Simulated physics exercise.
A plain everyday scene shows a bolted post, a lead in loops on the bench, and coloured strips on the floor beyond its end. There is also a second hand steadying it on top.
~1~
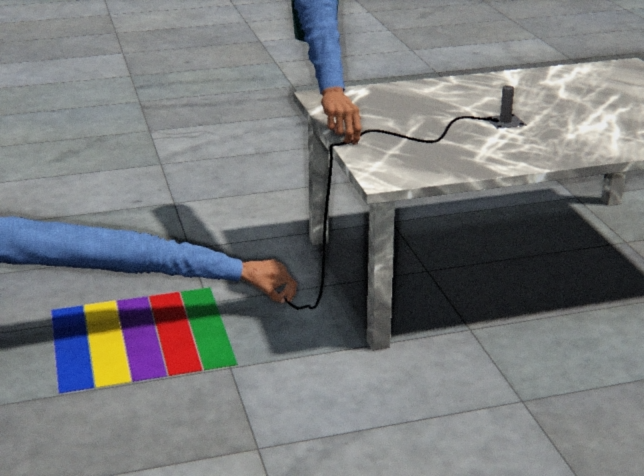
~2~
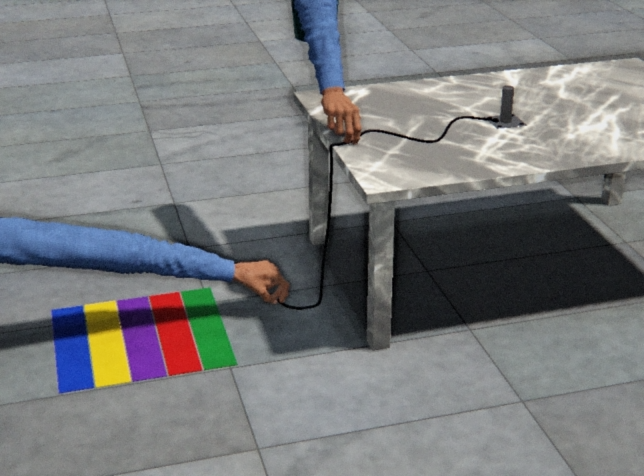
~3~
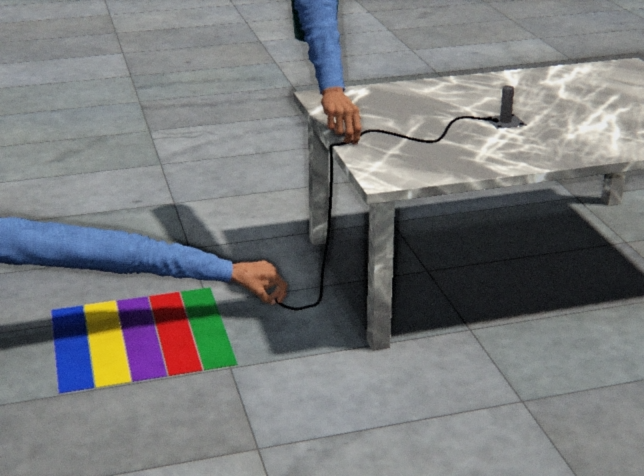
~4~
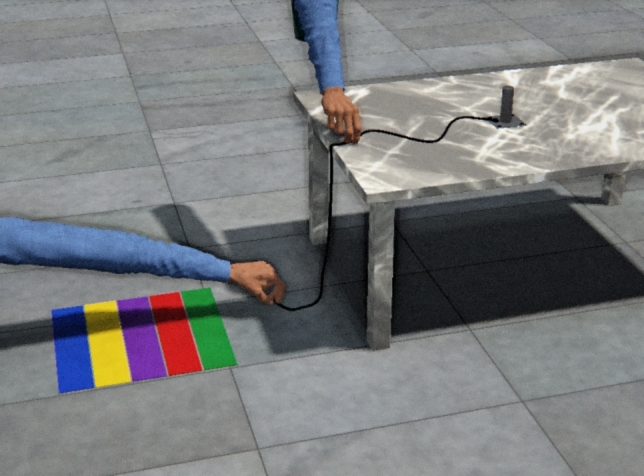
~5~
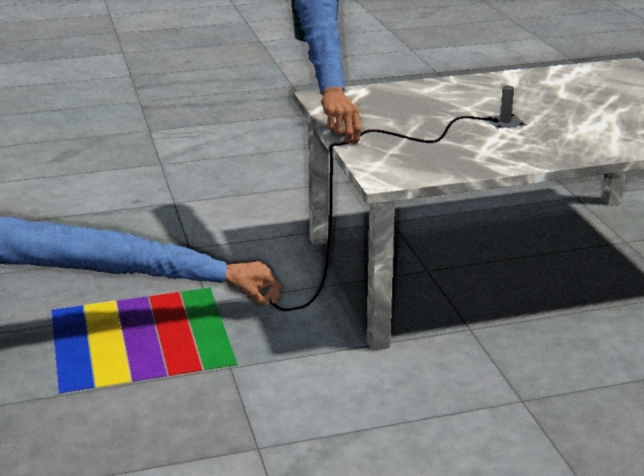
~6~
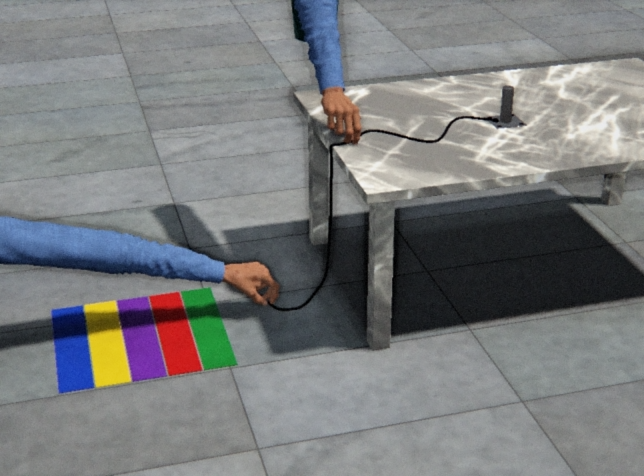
On a grey tiled floor, seen from above at an angle by a still camera, a marble-patterned bench stands at the right, casting a dark shadow. A black lead curves from a small dark upright object across the benchtop and over its edge, while blue, yellow, purple, red and green strips lie at lower left. One blue-sleeved hand stays at the edge as another, below, draws the lead's end slightly left.
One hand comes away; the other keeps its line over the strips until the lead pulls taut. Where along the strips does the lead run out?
Over the yellow strip.
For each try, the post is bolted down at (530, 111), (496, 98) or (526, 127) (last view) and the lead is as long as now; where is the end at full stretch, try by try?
The first try gives (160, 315), the second (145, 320) and the third (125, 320).
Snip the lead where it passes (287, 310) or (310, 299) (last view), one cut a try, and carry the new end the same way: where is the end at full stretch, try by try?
In turn, (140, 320) for the first and (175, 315) for the second.
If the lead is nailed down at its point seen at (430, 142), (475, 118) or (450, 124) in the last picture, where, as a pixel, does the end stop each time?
First try near (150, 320), second near (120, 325), third near (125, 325).
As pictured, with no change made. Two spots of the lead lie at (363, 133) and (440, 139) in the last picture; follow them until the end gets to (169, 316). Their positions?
(331, 156) and (409, 136), approximately.
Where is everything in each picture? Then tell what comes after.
In the first picture, end (286, 299); green (216, 352); red (182, 357); purple (146, 363); yellow (111, 368); blue (75, 374).
In the second picture, end (278, 300); lead through (463, 118) (438, 140) (371, 131) (332, 161) (328, 228) (322, 287).
In the third picture, end (276, 300).
In the fourth picture, end (274, 301); lead through (463, 118) (438, 140) (371, 131) (332, 161) (329, 227) (322, 287).
In the fifth picture, end (270, 301).
In the sixth picture, end (268, 301); lead through (463, 118) (438, 140) (371, 131) (332, 161) (330, 227) (320, 287).
Early on, end near (169, 316); over red.
Midway, end near (131, 321); over purple.
At the end of the slack, end near (109, 325); over yellow. Over yellow.
